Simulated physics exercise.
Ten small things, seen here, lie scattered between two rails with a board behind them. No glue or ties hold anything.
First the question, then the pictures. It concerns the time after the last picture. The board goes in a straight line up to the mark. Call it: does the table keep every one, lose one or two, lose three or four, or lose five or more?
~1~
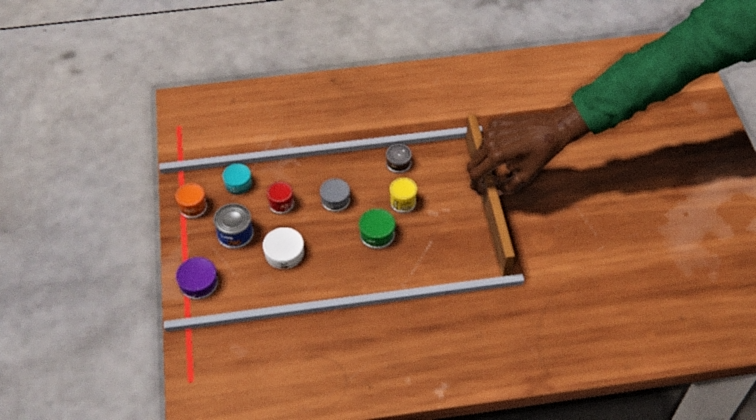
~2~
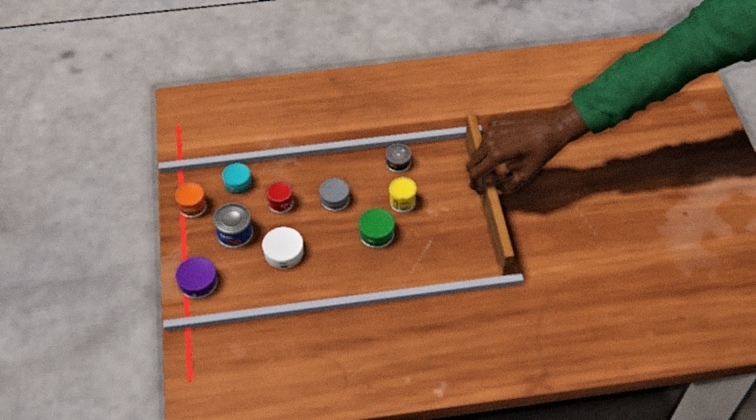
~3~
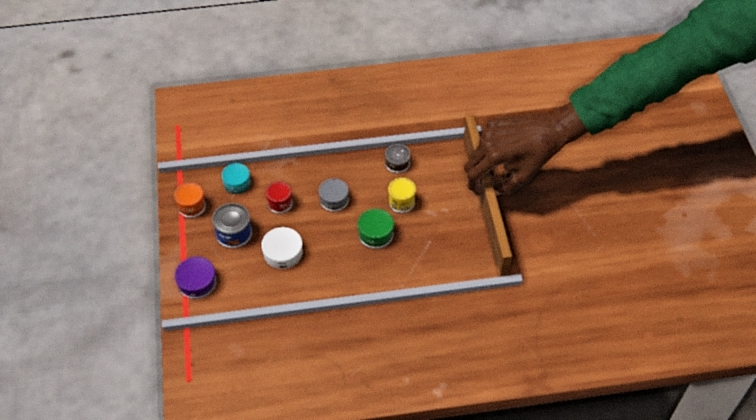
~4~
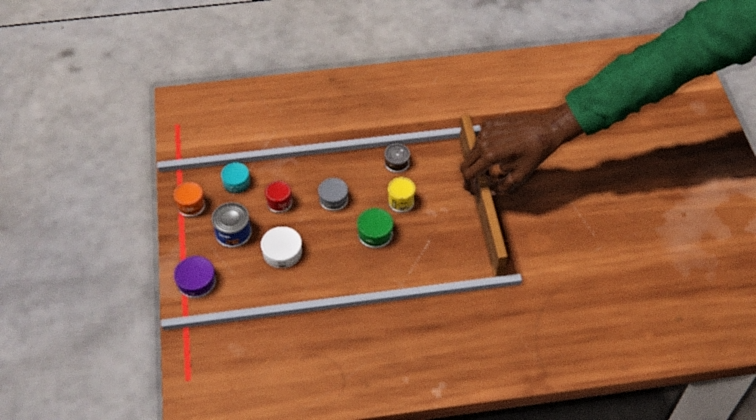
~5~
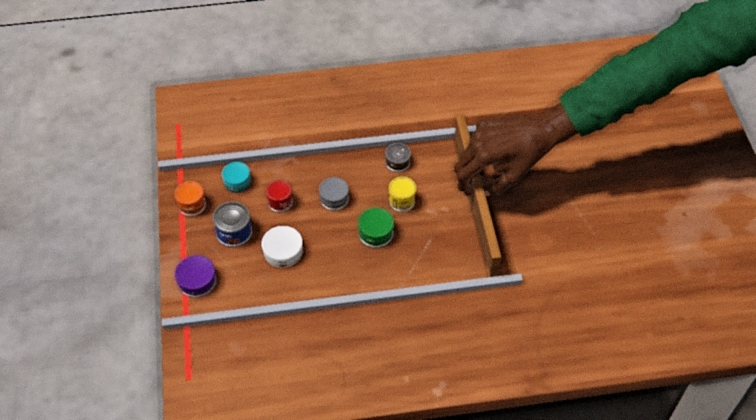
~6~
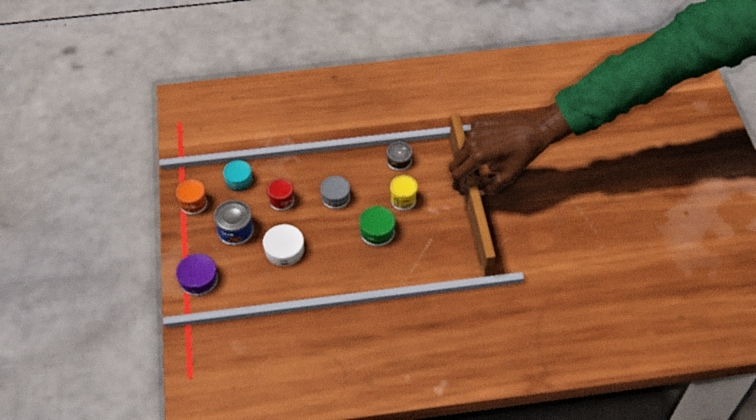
It loses five or more.
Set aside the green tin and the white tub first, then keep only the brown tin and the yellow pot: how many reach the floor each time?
You'd count 4 the first time and 4 the second time.
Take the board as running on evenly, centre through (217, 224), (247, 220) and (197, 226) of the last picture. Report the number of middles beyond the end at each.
First 2, next 0, last 5.
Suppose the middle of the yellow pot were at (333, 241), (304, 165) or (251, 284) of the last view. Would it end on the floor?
Try by try, it stays put, then drops away, then stays put.
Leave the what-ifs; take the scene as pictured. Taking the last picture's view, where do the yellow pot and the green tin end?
Final positions - yellow pot around (169, 224), green tin around (166, 252).
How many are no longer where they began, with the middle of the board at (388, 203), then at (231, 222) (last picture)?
At the first point the count is 3, at the second it's 10.
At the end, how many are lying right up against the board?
5 in contact.
Early on, none off yet; orange tin at rest near (192, 197); purple tin at rest near (197, 275); blue tin at rest near (234, 223).
A while later, none off yet; orange tin at rest near (192, 197); purple tin at rest near (196, 276); blue tin at rest near (232, 224).
Finally, the number that fall off is five or more; lost, red tin, turquoise tub, blue tin, purple tin and orange tin.
